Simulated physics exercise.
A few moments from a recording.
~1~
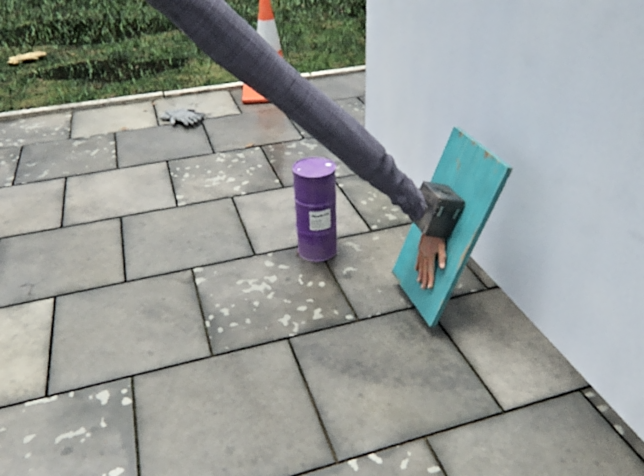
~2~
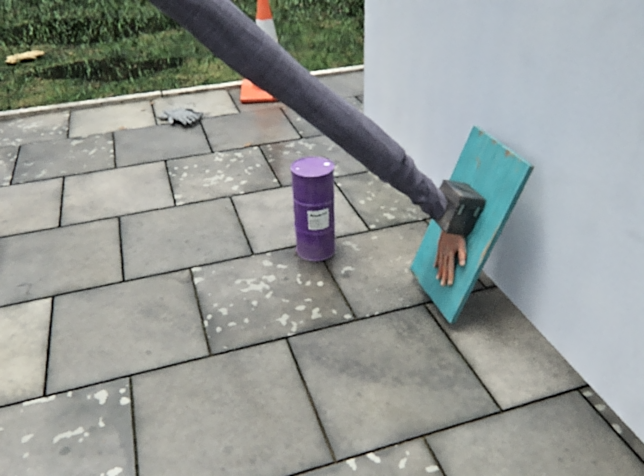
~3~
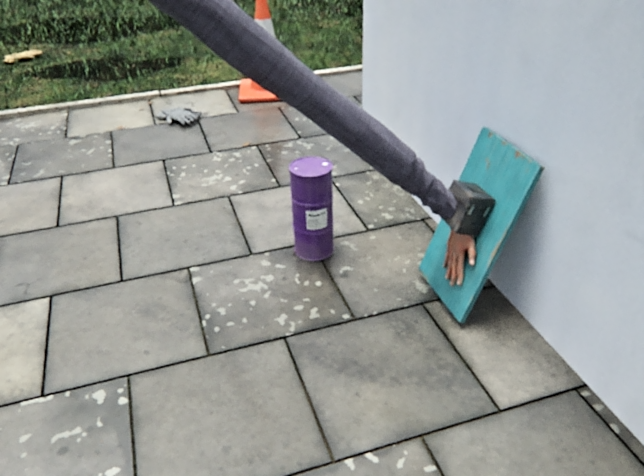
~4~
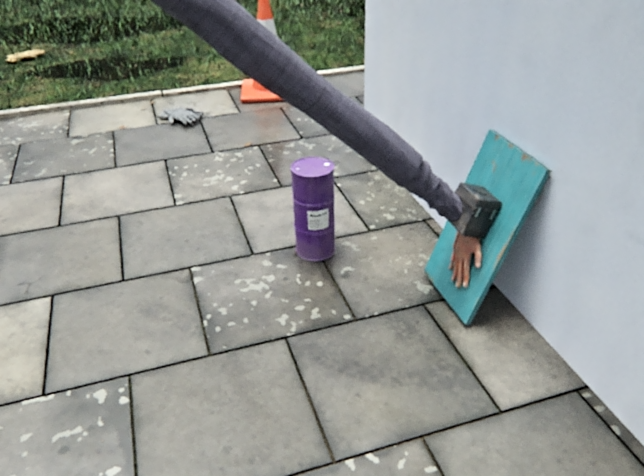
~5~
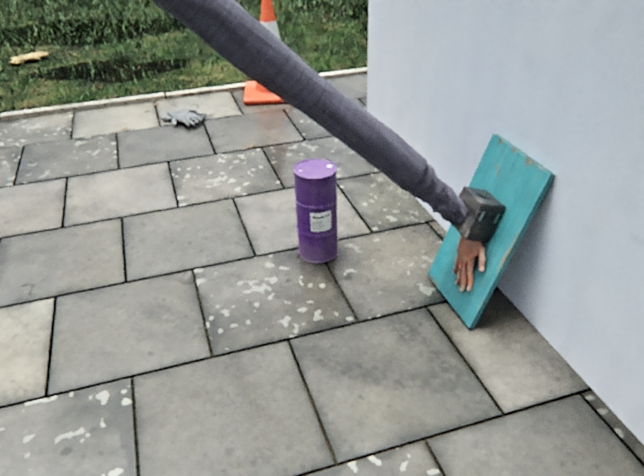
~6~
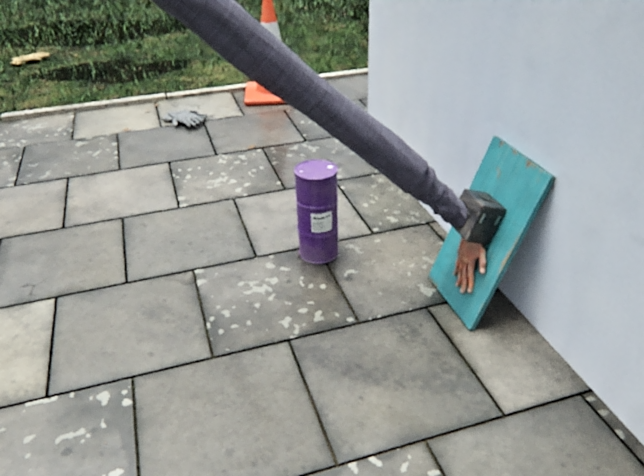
A turquoise board, held by a hand at the end of a long grey-sleeved arm, shifts a short way right across grey paving and leans against the pale wall, the hand still on it, while a purple canister stands nearby.
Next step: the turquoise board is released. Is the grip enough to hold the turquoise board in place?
It is stable.
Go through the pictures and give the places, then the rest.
The first picture shows on its way; turquoise board (445, 227); purple canister (316, 210).
The second picture shows on its way; turquoise board (464, 225); purple canister (314, 210).
The third picture shows on its way; turquoise board (474, 225); purple canister (312, 209).
The fourth picture shows on its way; turquoise board (480, 227); purple canister (314, 210).
The fifth picture shows leant on the wall, still held; turquoise board (484, 231); purple canister (317, 211).
The sixth picture shows leant on the wall, still held; turquoise board (484, 233); purple canister (317, 212).
Then, 0.40 s later than the last frame, all is still.
Then, 0.90 s later than the last frame, turquoise board resting near (484, 233).
When it is over, both as before. End places, in pixels of the last picture, turquoise board near (485, 233). The board holds.
